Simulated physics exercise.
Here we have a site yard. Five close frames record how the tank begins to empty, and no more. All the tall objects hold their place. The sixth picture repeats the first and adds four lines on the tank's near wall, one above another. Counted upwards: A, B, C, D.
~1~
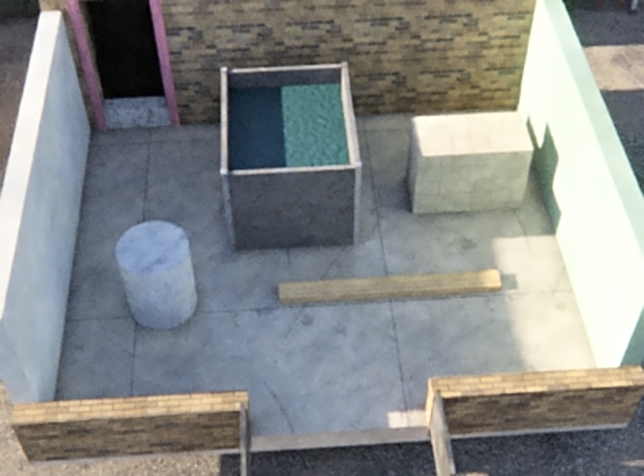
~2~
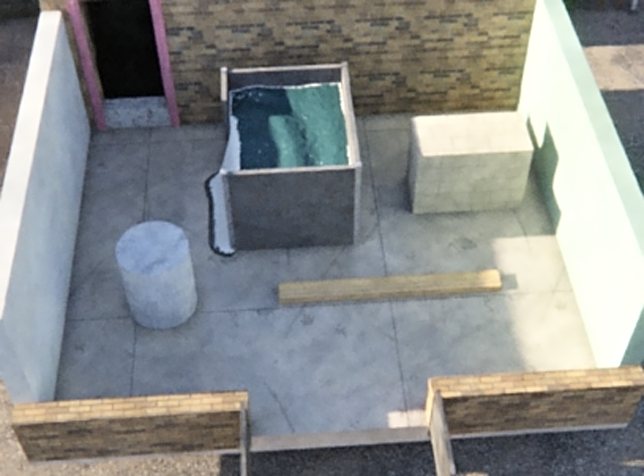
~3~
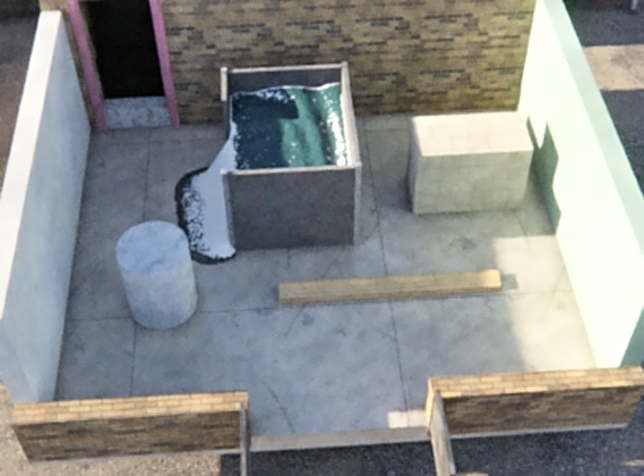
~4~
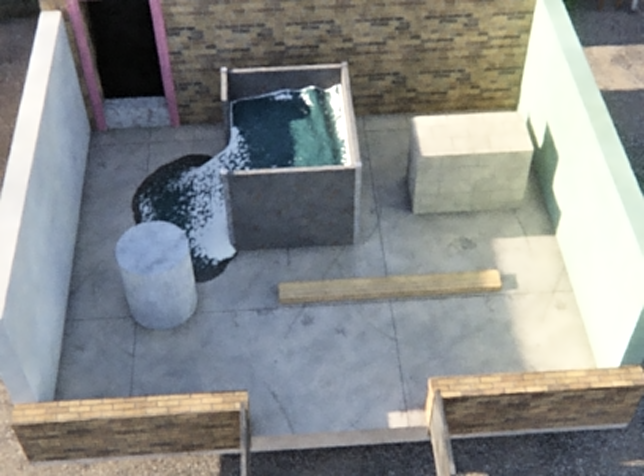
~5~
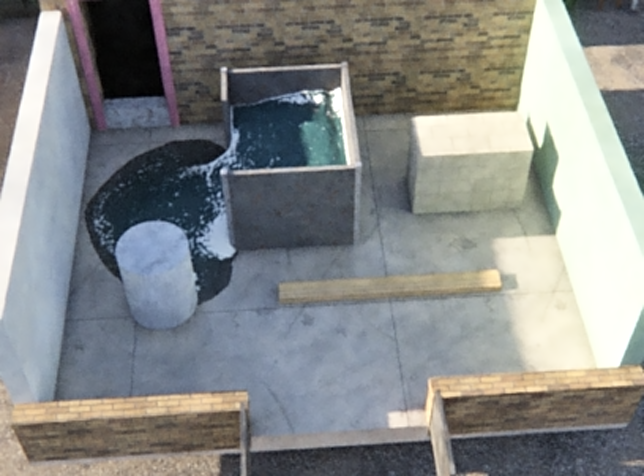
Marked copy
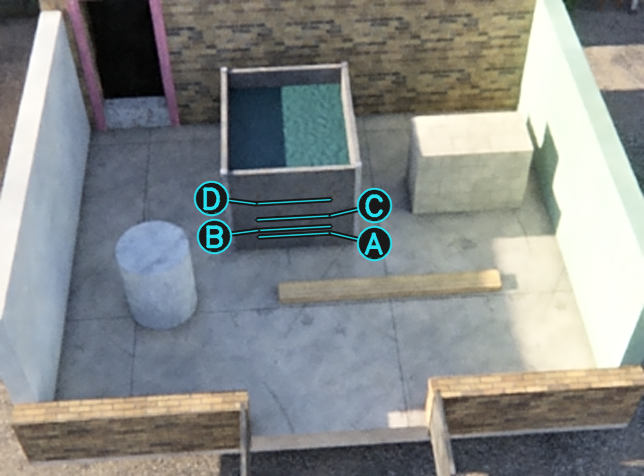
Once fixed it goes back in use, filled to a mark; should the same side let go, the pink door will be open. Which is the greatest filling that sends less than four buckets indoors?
Choose D.
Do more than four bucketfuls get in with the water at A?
No, that is safe.
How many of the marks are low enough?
All of the four.
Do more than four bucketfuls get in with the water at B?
No, not at all.
On the marked copy, A at (294, 235); B at (294, 228); C at (294, 217); D at (293, 201); from the bottom up A, B, C, D.
With A, nothing gets over.
With B, nothing gets over.
With C, nothing gets over.
With D, a bucket or two gets in.
